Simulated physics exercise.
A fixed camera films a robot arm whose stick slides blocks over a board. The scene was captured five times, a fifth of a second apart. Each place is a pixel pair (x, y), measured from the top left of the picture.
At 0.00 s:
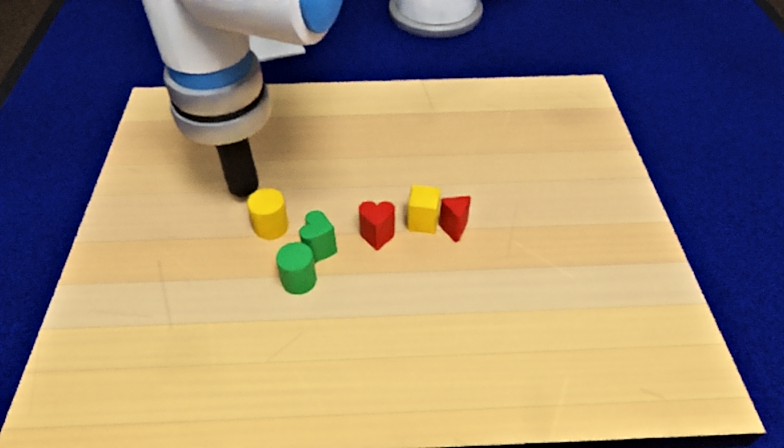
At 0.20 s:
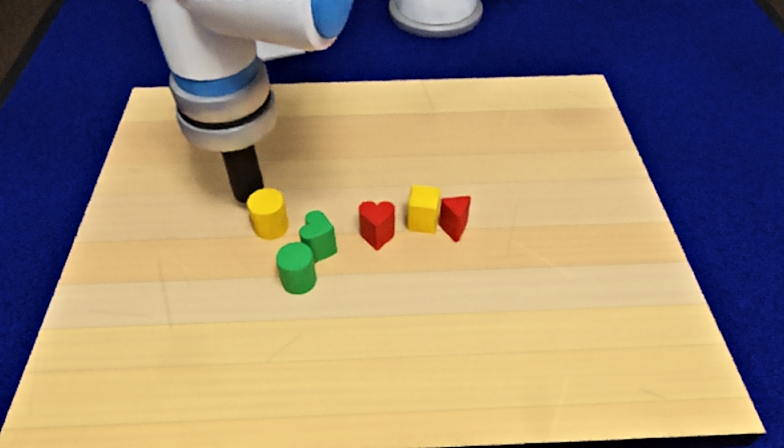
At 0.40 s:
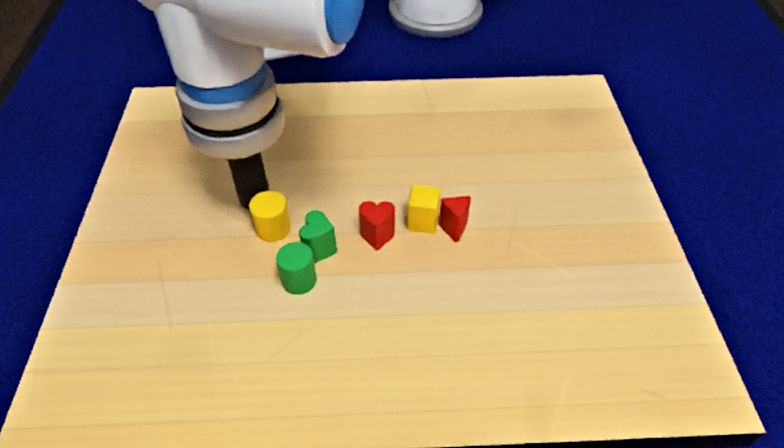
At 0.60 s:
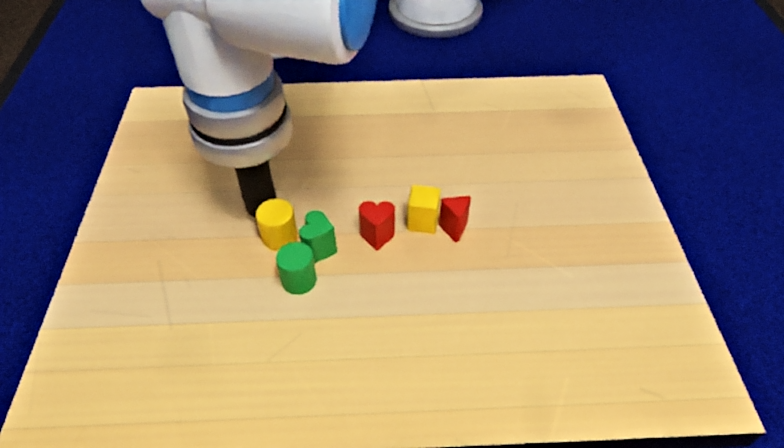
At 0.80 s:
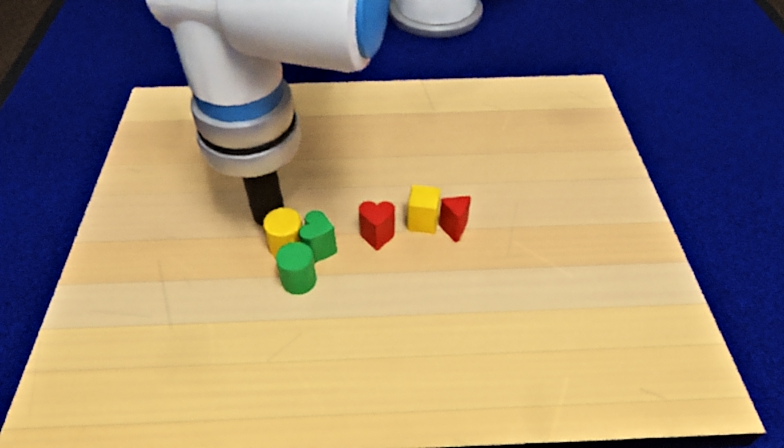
Robot arm lowering its black stick toward a yellow cylinder, then nudging it slightly right and down beside two green blocks.
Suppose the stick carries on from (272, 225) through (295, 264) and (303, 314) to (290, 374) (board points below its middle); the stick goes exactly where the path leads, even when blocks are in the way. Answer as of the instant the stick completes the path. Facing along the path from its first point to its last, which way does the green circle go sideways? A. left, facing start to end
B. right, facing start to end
A: Left, facing start to end.
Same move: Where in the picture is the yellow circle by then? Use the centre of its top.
Its top centre is at about (337, 276).
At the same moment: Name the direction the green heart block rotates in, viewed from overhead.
From above, the green heart block will be seen to turn anti-clockwise.
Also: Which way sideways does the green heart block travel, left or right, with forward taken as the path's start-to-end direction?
Leftward.
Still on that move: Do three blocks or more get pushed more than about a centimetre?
I expect so.
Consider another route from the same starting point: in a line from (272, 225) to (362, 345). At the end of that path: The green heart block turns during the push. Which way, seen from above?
Answer: Against the clock.
On the path given first. One third of the way, stick at (294, 256); yellow circle at (316, 259); green circle at (311, 291); green heart block at (331, 231), turned 60° anticlockwise.
Two thirds of the way, stick at (301, 307); yellow circle at (337, 276); green circle at (322, 315); green heart block at (331, 231), turned 60° anticlockwise.
At the end, stick at (288, 366); yellow circle at (337, 276); green circle at (330, 333); green heart block at (331, 231), turned 60° anticlockwise; red heart block still.
